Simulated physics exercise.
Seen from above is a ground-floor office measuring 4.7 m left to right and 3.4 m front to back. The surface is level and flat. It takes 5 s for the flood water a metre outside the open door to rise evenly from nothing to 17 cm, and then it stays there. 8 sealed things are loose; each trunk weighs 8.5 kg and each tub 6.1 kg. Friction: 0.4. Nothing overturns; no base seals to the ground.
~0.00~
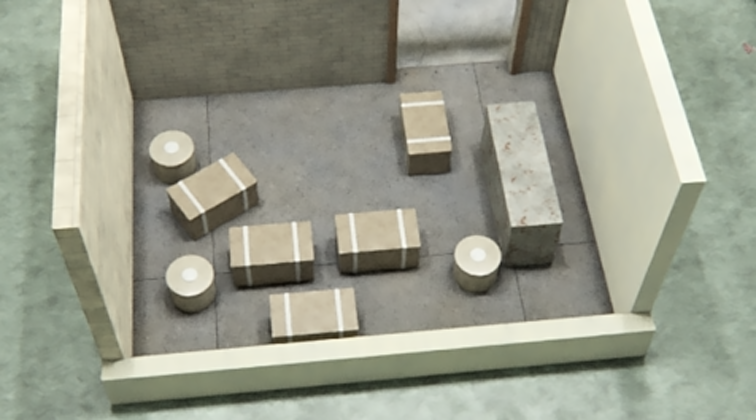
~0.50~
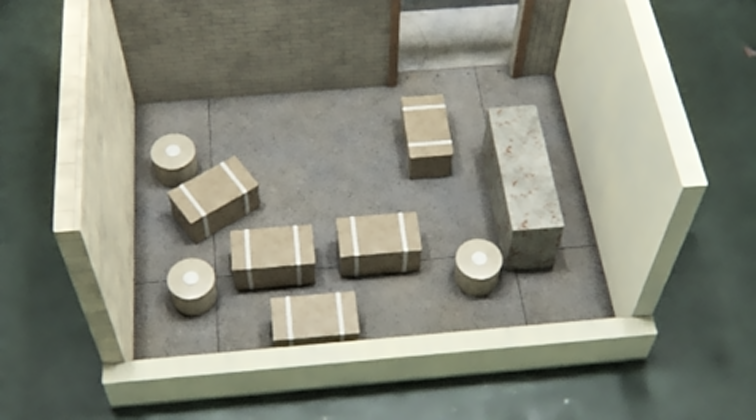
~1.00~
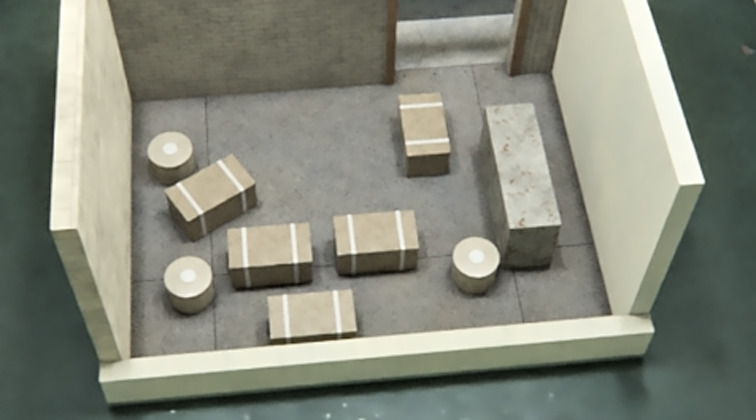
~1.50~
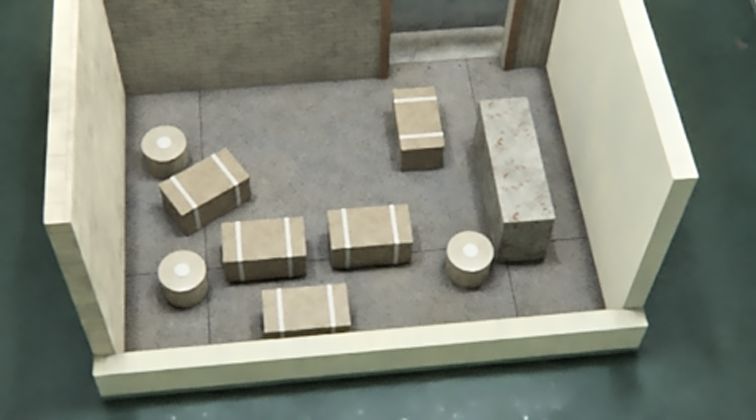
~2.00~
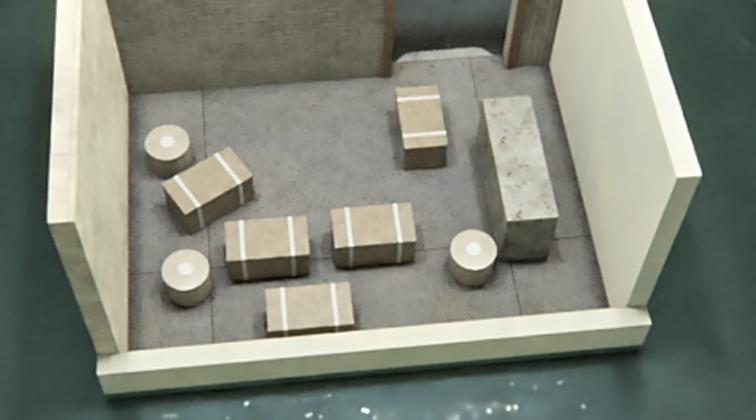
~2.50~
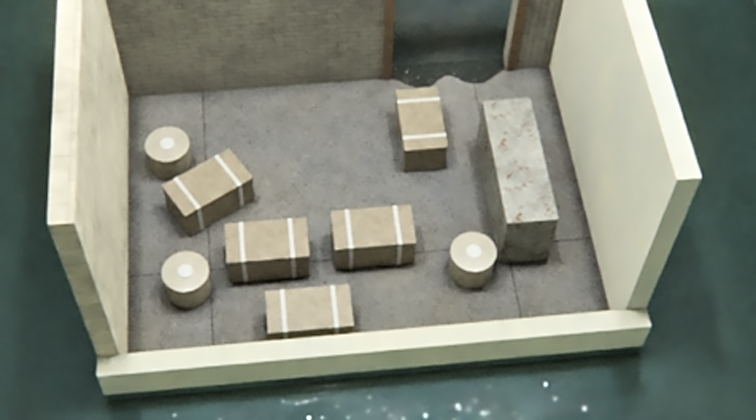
To begin with, five strapped tan boxes, three round containers and a long speckled block sit in a roofless room with pale green surroundings. The surroundings darken, then water glints outside the front wall and reaches the back doorway, its ragged edge just crossing the threshold, while the objects stay put.
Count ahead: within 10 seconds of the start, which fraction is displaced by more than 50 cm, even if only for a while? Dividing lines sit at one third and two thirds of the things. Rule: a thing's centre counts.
My call: One to two thirds of them.
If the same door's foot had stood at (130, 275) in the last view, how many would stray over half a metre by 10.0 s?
Result: 6.
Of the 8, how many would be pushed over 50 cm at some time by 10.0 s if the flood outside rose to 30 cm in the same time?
In that case the number is 8.
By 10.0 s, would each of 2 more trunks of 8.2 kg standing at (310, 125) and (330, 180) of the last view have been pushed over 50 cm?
One by one: Below; above.
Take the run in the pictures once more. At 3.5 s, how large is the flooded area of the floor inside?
Around 1.0 m2 of it.
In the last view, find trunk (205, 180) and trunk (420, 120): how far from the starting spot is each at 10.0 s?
The first is 20 cm from its start, the second 250 cm.
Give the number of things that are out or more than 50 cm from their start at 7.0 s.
That would be 3.
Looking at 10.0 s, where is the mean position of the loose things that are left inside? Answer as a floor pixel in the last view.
(235, 261).
After 3.5 s 0 of 8 are over 50 cm from their spots; 0 afloat.
After 4.5 s 0 of 8 are over 50 cm from their spots; 0 afloat.
After 7.0 s 3 of 8 are over 50 cm from their spots; 3 afloat.
After 10.0 s 4 of 8 are over 50 cm from their spots, and 5 have been at some point; 6 afloat.
